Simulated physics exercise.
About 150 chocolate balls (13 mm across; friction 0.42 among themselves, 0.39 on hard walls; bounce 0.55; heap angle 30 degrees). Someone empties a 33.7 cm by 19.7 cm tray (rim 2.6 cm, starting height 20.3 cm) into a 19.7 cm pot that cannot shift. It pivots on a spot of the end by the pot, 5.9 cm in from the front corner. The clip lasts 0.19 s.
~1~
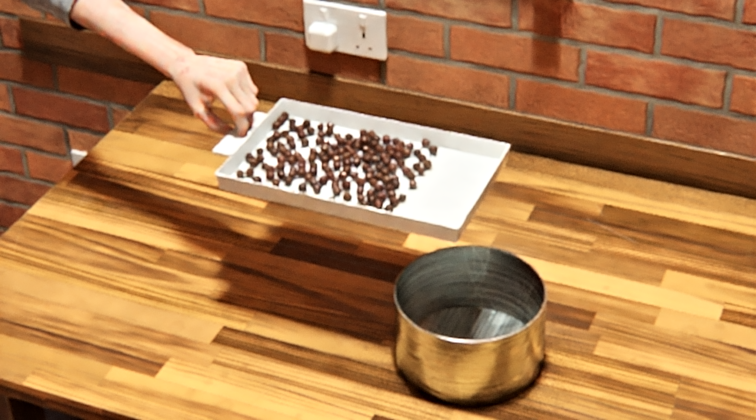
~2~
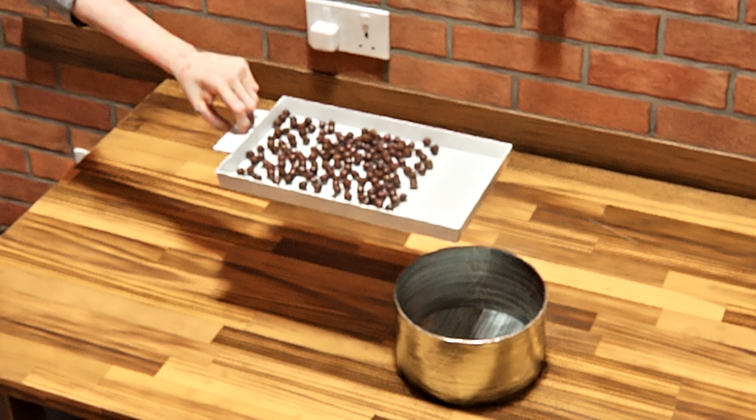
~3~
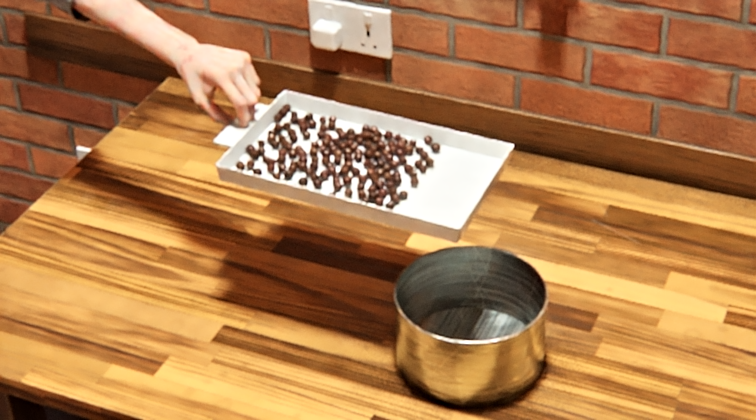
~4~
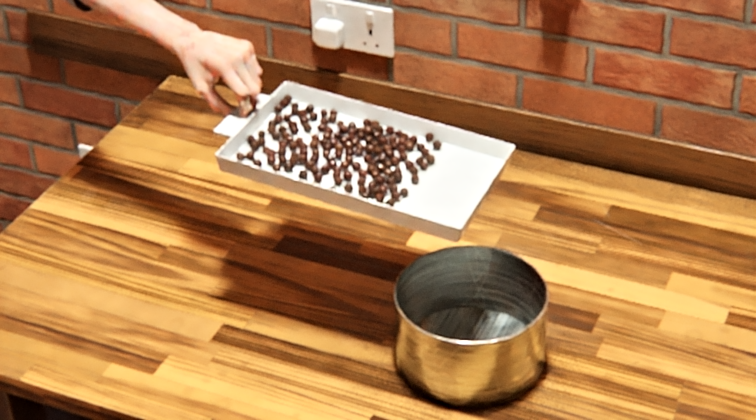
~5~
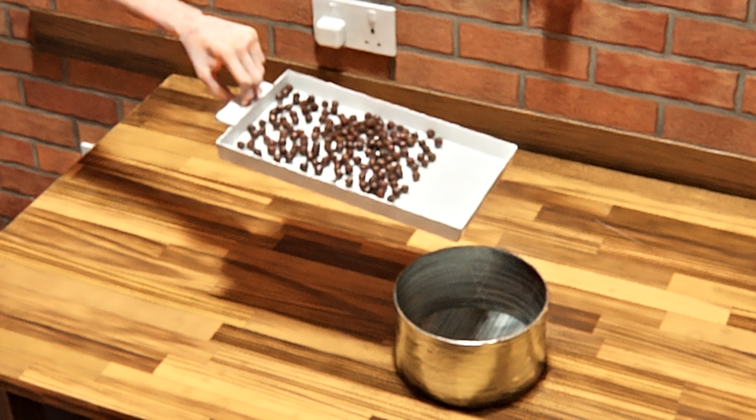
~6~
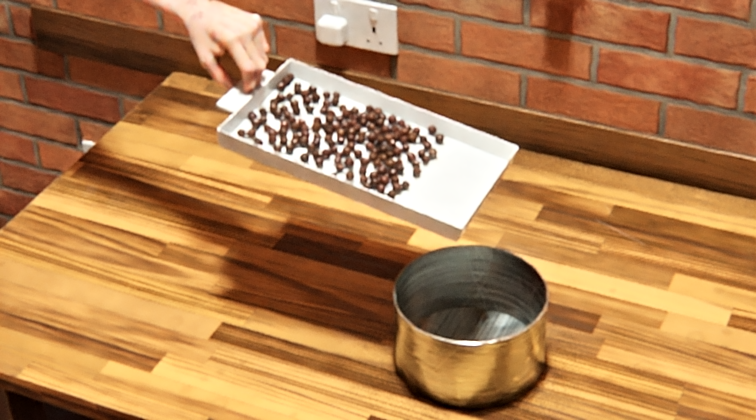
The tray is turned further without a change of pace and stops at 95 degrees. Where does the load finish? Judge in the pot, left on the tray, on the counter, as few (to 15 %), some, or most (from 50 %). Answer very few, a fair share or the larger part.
In the pot: A fair share; left on the tray: Very few; on the counter: The larger part.
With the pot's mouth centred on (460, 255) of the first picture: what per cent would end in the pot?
Some 40 per cent.
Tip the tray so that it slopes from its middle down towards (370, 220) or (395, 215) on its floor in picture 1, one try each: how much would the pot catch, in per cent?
Some 45 and 100 per cent.
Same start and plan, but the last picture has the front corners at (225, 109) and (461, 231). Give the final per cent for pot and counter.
Pot 55, counter 45.
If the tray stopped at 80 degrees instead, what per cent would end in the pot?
In that case some 5 per cent.
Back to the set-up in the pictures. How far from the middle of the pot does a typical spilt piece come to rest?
Some 22 cm.
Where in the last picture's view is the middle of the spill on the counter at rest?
Around (584, 300).
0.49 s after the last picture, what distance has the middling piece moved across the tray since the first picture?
About 15 cm.
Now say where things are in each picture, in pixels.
The first frame shows tray tilt 0 degrees, front corners at (219, 173) and (456, 226); middle of the pieces at (337, 160); pot at (470, 291).
The second frame shows tray tilt 0 degrees, front corners at (219, 170) and (457, 227); middle of the pieces at (338, 158).
The third frame shows tray tilt 2 degrees, front corners at (219, 164) and (458, 226); middle of the pieces at (338, 155).
The fourth frame shows tray tilt 4 degrees, front corners at (219, 154) and (459, 226), lowest corner right back; middle of the pieces at (339, 148).
The fifth frame shows tray tilt 7 degrees, front corners at (220, 142) and (459, 226), lowest corner right back; middle of the pieces at (340, 141).
The sixth frame shows tray tilt 10 degrees, front corners at (221, 129) and (460, 226), lowest corner right back; middle of the pieces at (341, 133); pot at (471, 292).
Then, 0.49 s after the last picture, tilt 51 degrees; the tray holds 100 %, the pot 0 %.
Then, 0.82 s after the last picture, tilt 78 degrees; the tray holds 75 %, the pot 5 %.
Then, 1.24 s after the last picture, tilt 95 degrees; the tray holds 30 %, the pot 10 %.
In the end, pot 30 %, tray 0 %, counter 70 %.
